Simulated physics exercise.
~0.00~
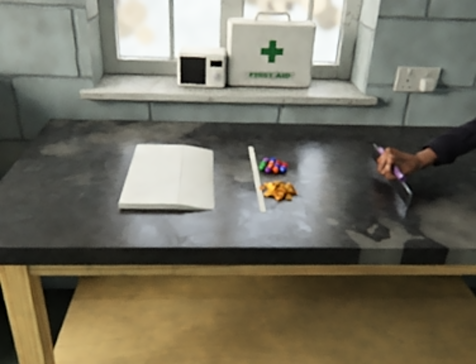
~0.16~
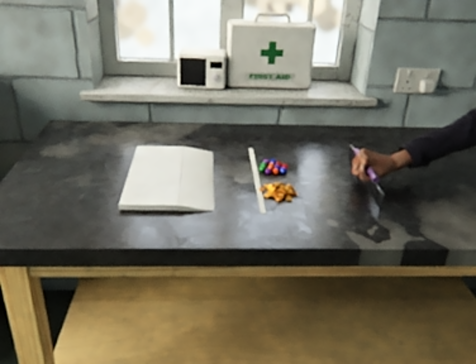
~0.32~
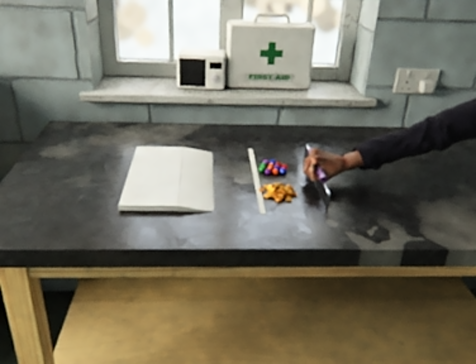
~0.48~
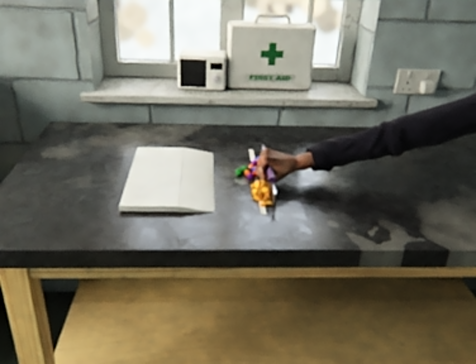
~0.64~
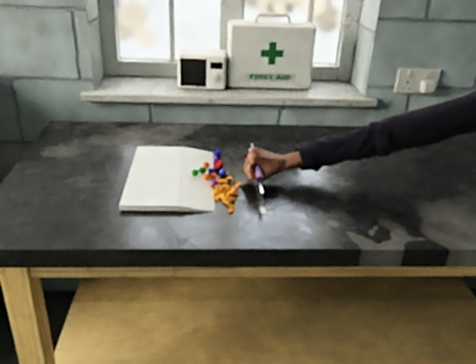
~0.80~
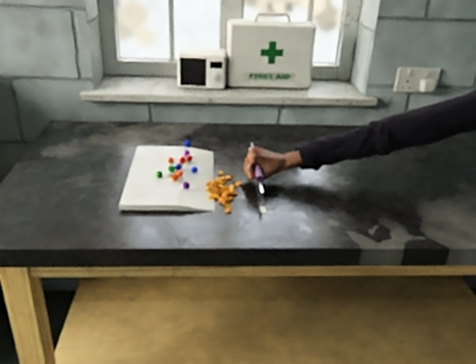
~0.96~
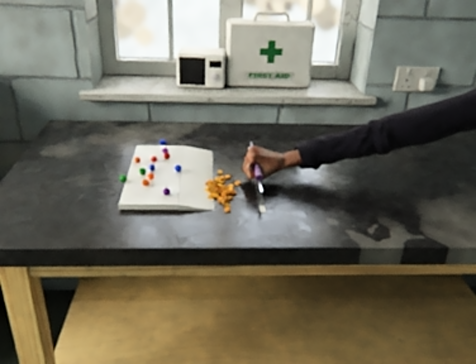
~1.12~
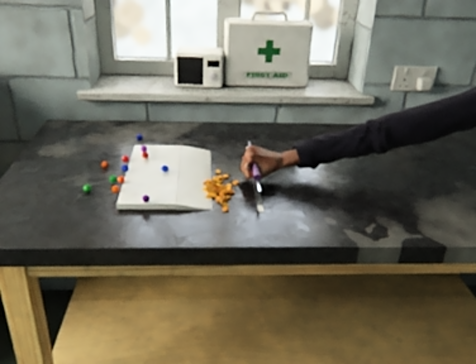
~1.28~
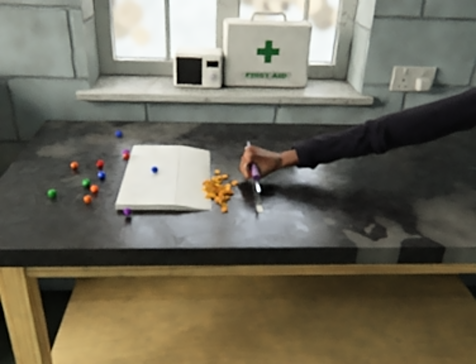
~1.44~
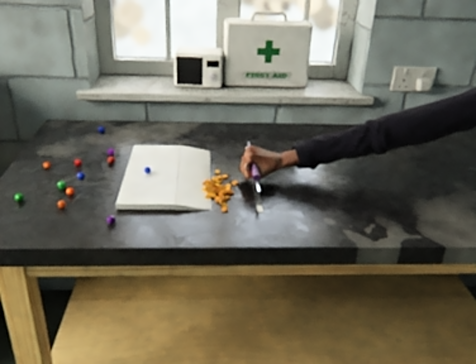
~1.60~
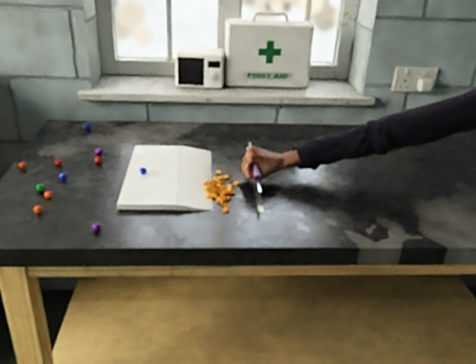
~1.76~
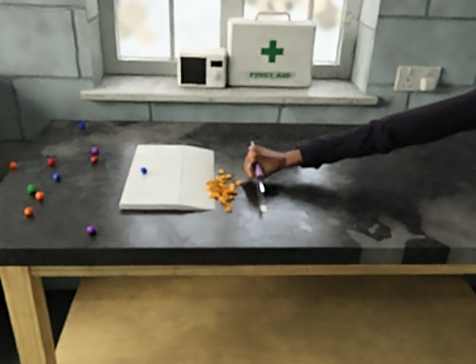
A hand sweeps two piles left with a scraper; colourful balls cross the ramp, orange pieces stall.
